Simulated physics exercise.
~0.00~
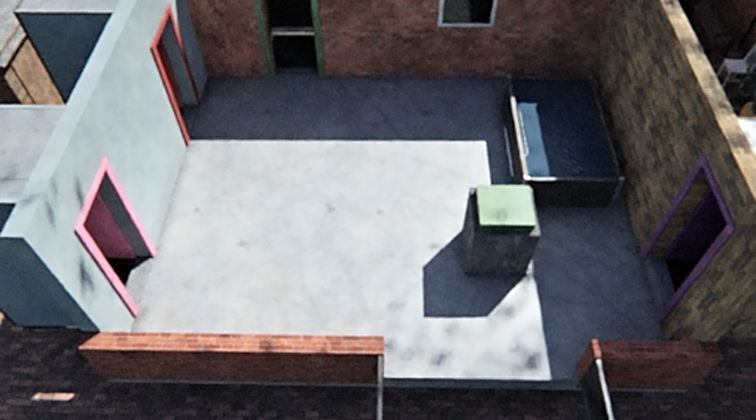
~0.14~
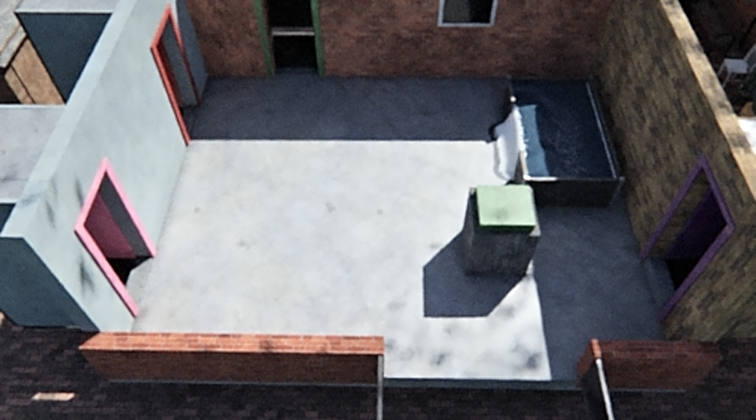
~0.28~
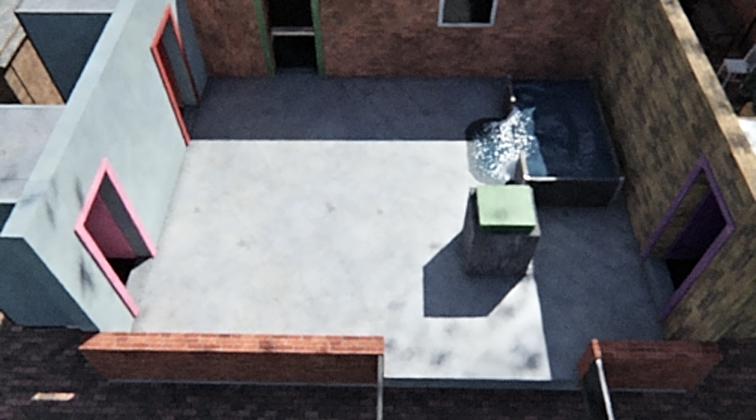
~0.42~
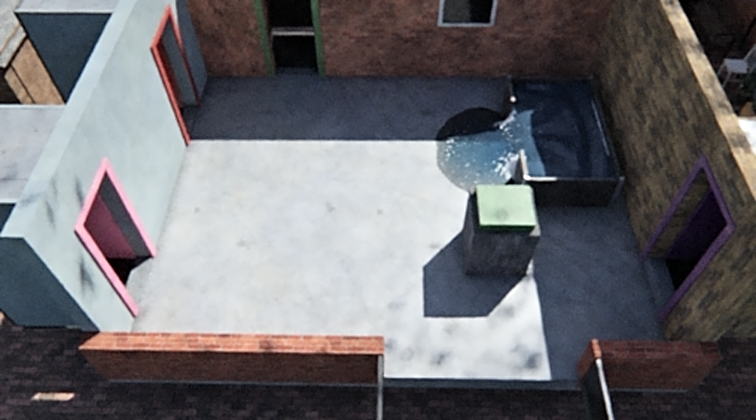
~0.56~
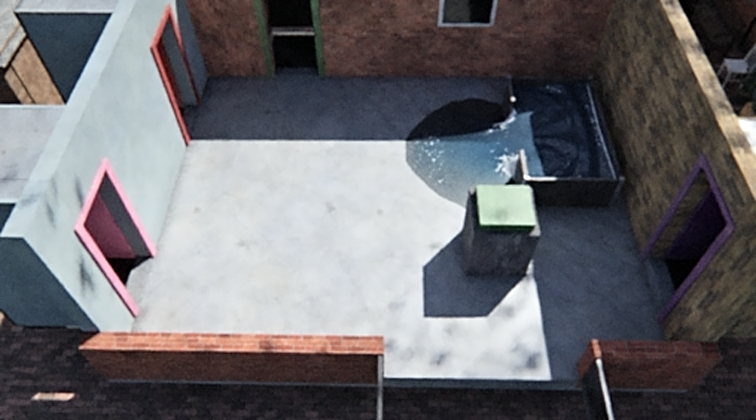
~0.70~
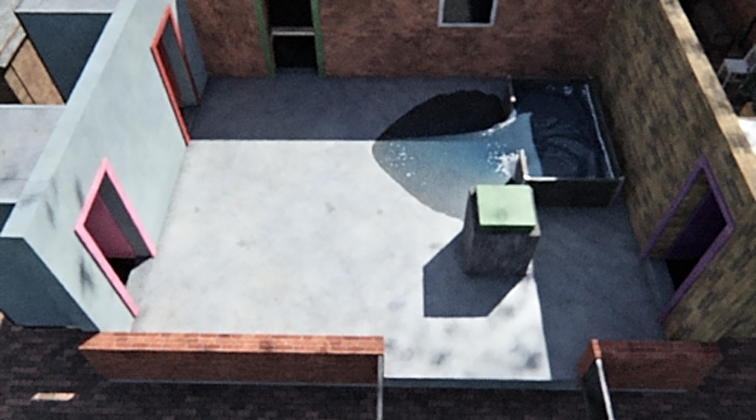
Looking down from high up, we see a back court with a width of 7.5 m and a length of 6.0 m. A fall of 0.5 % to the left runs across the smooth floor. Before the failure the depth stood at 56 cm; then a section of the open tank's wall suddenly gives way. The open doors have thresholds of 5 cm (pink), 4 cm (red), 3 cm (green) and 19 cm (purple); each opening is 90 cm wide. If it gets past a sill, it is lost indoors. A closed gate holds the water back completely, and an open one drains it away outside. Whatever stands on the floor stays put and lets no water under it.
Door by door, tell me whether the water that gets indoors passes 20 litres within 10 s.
As I see it, the pink door lets in more than the cap, the red door lets in more than the cap, the green door lets in more than the cap, the purple door lets in less than the cap.
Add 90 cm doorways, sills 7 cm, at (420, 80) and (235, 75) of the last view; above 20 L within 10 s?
Within it, exceeded.
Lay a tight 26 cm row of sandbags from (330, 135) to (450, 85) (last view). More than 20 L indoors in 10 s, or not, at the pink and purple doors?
Pink exceeded, purple within the limit.
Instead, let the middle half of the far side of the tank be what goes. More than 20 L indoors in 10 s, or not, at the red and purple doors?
So red ends up past the limit and purple ends up short of it.
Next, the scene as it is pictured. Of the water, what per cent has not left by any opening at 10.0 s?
It comes to near 84 per cent.
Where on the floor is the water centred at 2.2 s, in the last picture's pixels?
About (450, 152).
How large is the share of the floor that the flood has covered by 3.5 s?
Covered: Roughly 70 per cent.
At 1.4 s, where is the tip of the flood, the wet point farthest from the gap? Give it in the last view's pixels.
Near (254, 163).
After 1.4 s water covers 30 % of the floor and is deepest (28 cm) near (501, 150); pink door not reached, red door not reached, green door not reached, purple door not reached.
After 2.2 s water covers 55 % of the floor and is deepest (20 cm) near (501, 150); pink door not reached, red door 6 cm at the sill, 0 L in, green door 8 cm at the sill, 0 L in, purple door not reached.
After 3.5 s water covers 70 % of the floor and is deepest (20 cm) near (214, 88); pink door 10 cm at the sill, 3 L in, red door 16 cm at the sill, 50 L in, green door 5 cm at the sill, 12 L in, purple door not reached.
After 6.0 s water covers 65 % of the floor and is deepest (12 cm) near (160, 277); pink door 10 cm at the sill, 18 L in, red door 11 cm at the sill, 131 L in, green door 5 cm at the sill, 20 L in, purple door not reached.
After 10.0 s water covers 75 % of the floor and is deepest (8 cm) near (124, 356); pink door 8 cm at the sill, 50 L in, red door 7 cm at the sill, 176 L in, green door 5 cm at the sill, 46 L in, purple door not reached.
